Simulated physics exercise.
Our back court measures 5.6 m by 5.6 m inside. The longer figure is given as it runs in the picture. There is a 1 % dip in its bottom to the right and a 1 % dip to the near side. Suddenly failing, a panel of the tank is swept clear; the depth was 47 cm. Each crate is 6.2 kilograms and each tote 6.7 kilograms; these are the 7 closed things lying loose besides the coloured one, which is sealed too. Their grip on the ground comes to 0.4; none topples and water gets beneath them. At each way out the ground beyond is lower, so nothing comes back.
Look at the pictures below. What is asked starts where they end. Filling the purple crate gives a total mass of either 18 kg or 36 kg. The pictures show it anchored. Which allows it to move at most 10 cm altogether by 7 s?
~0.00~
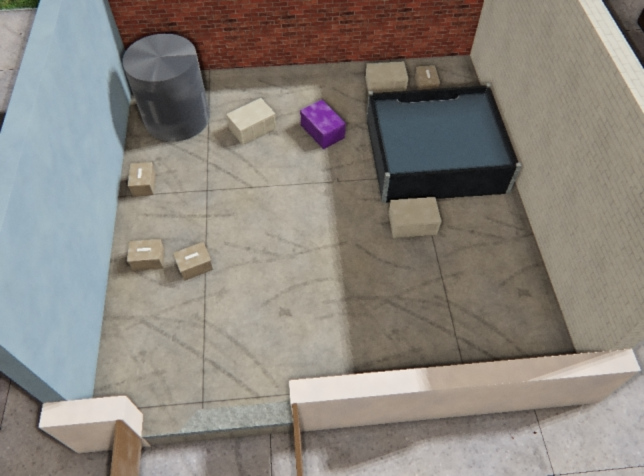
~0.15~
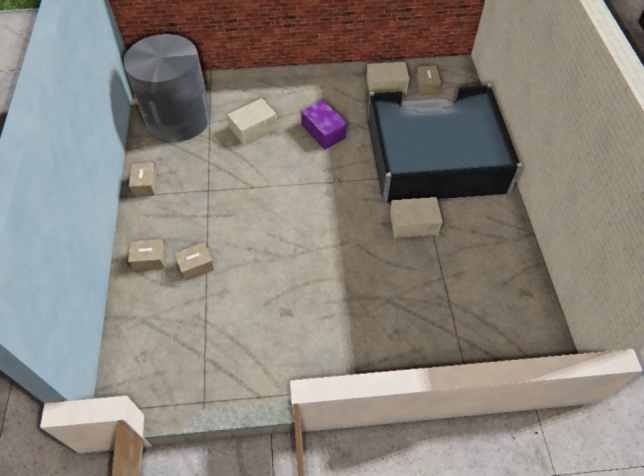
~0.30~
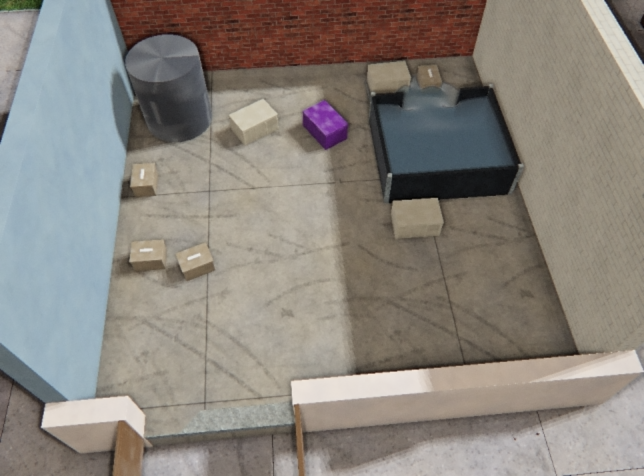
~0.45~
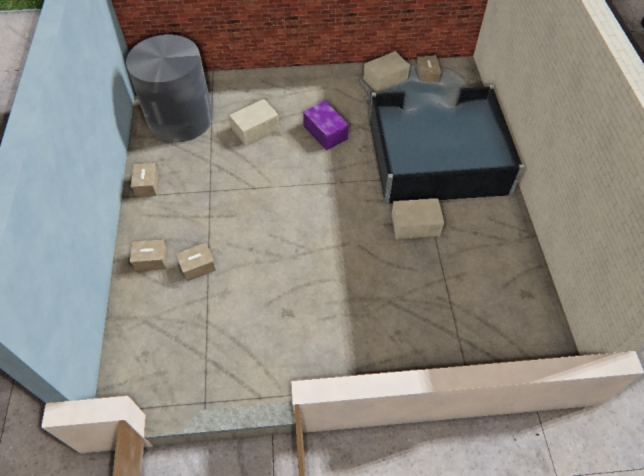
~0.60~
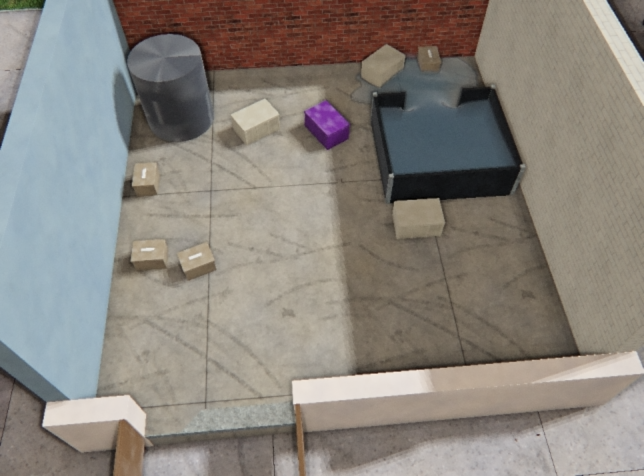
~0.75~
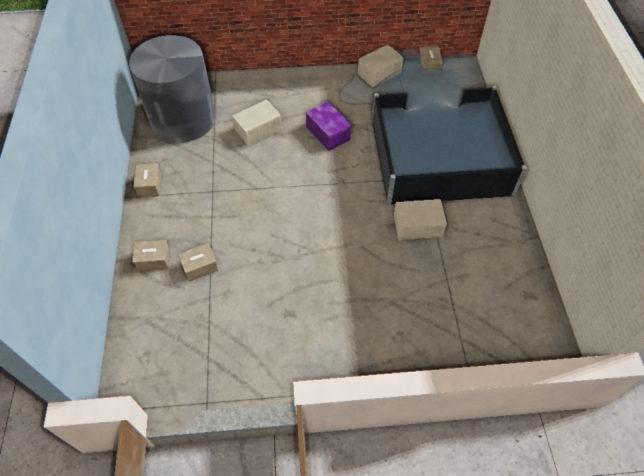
It's going to be fine with the lighter option.
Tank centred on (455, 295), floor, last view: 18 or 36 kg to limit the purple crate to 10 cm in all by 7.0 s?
Then, put simply, the heavier one is needed.
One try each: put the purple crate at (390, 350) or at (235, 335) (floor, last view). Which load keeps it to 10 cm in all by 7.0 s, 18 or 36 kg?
Light one suffices, then light one suffices.
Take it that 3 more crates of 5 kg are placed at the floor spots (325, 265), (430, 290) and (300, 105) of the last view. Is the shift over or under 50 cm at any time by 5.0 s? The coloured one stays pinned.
Results, in sequence: Not exceeded / not exceeded / exceeded.
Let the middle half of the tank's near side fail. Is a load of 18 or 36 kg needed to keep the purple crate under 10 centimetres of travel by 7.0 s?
So the lighter choice.
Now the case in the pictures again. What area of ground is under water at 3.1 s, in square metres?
Near 11.5 m2 in all.
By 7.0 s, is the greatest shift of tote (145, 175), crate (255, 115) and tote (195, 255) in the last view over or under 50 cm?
Order as listed: Above threshold / above threshold / below threshold.
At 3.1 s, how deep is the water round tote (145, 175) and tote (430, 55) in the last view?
Around 0 cm and 16 cm.
After 1.4 s the purple crate would be 0 cm from its start with 18 kg and 0 cm from its start with 36 kg; 0 cm of water round it then.
After 3.1 s the purple crate would be 0 cm from its start with 18 kg and 0 cm from its start with 36 kg; 2 cm of water round it then.
After 4.9 s the purple crate would be 0 cm from its start with 18 kg and 0 cm from its start with 36 kg; 2 cm of water round it then.
After 7.0 s the purple crate would be 0 cm from its start with 18 kg and 0 cm from its start with 36 kg; 2 cm of water round it then.
